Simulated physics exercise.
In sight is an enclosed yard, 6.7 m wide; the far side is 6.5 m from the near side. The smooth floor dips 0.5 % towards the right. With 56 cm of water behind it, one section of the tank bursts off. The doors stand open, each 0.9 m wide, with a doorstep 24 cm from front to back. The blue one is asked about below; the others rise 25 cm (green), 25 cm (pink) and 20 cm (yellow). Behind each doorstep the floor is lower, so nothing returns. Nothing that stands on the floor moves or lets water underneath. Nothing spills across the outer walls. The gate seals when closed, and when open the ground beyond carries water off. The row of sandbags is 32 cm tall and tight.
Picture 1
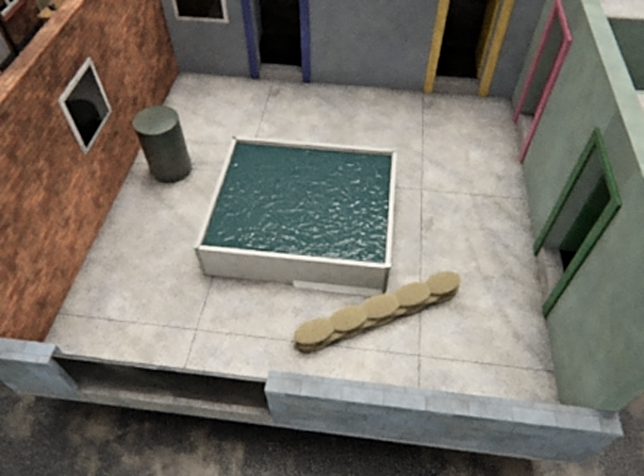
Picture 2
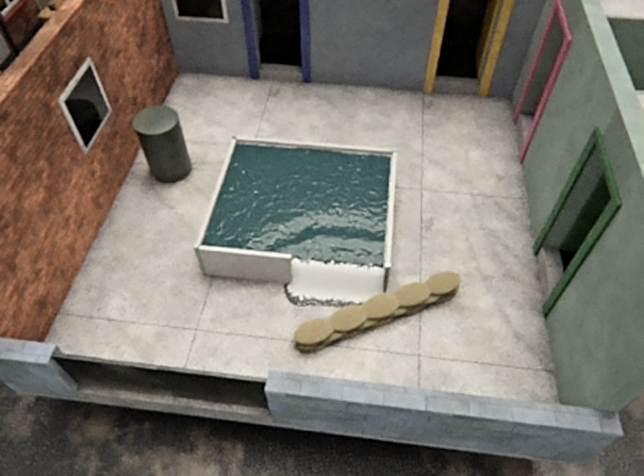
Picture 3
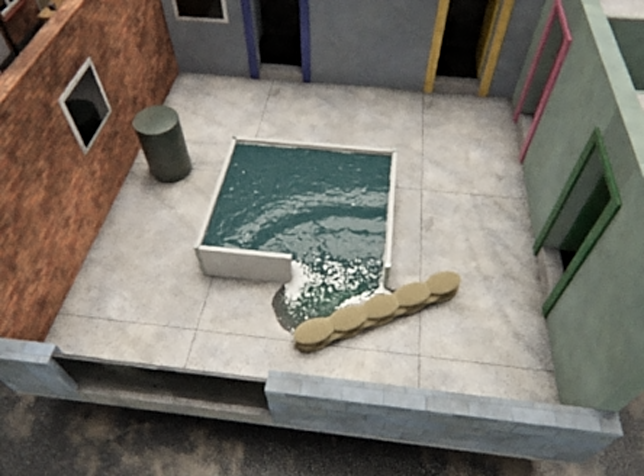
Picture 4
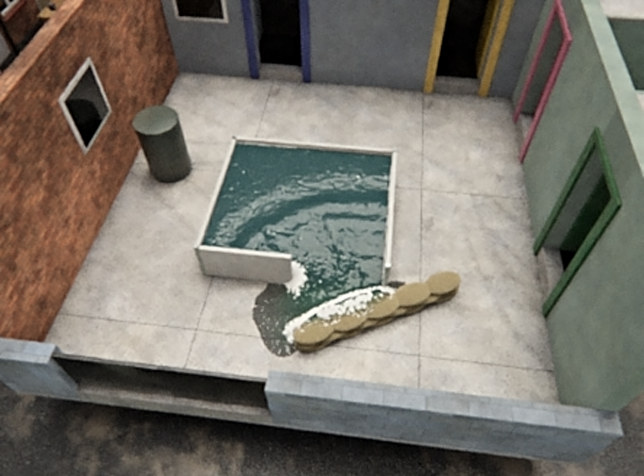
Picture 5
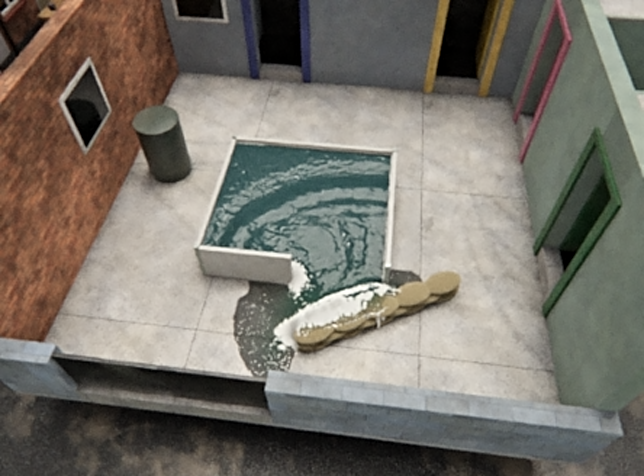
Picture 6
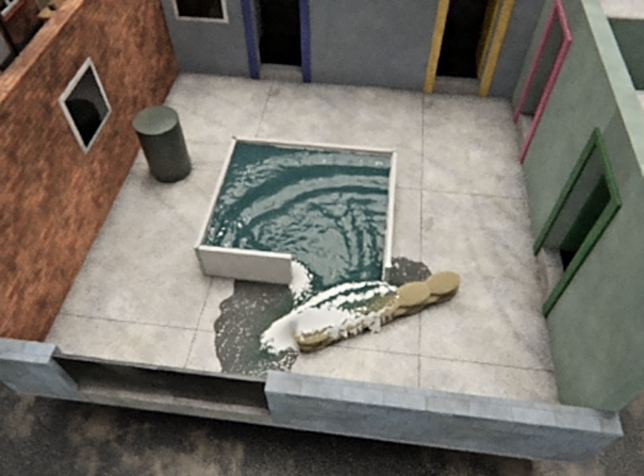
A walled yard held a square tank of water until part of its front opened, and water poured out, foamed against the sandbags, washed partly over them and spread left across the floor.
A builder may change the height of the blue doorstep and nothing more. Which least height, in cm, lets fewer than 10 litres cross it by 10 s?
At least 6.5 cm or so.
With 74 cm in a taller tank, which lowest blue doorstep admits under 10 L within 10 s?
About 9.0 cm.
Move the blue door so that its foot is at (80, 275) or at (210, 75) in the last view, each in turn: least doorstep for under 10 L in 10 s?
About 17 and 10.0 cm.
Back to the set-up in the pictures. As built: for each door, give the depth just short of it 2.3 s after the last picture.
Depths in cm: Green 0, blue 0, pink 0, yellow 0.
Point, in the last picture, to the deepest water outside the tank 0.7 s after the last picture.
Around (361, 306).
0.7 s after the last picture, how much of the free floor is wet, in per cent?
About 20 per cent.
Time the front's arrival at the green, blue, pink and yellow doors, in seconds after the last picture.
Arrival: Green 3.0 s, blue 5.0 s, pink 2.8 s, yellow 5.0 s.
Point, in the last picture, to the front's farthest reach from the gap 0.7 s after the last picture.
Near (99, 375).
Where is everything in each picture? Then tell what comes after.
In the first picture, still water, 56 cm deep, in the tank at (304, 199); the blue door at (277, 34) is dry.
In the second picture, the gap is at (338, 277), the front 0.3 m out at (293, 298); the back of the tank holds 56 cm.
In the third picture, the front is at (301, 330), 0.8 m from the gap at (338, 279); 0.7 m2 of floor is wet, 56 cm left at the back.
In the fourth picture, water pours out at (338, 279) and has run 1.1 m, to (280, 348); about 12 cm deep outside, 56 cm at the back.
In the fifth picture, water pours out at (338, 279) and has run 1.5 m, to a hidden place; about 8 cm deep outside, 56 cm at the back.
In the sixth picture, the front is at a hidden place, 1.8 m from the gap at (338, 279); 2.1 m2 of floor is wet, 55 cm left at the back; the blue door at (277, 34), 5.0 m from the gap, is still 4.9 m from the nearest water.
Then, 0.7 s after the last picture water covers 20 % of the floor, deepest (52 cm) near (361, 306); it has not reached the blue door.
Then, 2.3 s after the last picture water covers 40 % of the floor, deepest (35 cm) near (361, 306); it has not reached the blue door.
Then, 9.3 s after the last picture water covers 90 % of the floor, deepest (19 cm) near (361, 306); 8 cm at the blue door, 0 litres in over its 19 cm doorstep.
At the blue door as built, the water peaked near 10 cm, 5.9 s after the last picture.
With a doorstep of 5.5 cm, 16 litres would have come in within the 10 s; with 7.5 cm, 4 litres. So under 10 litres takes about 6.5 cm.
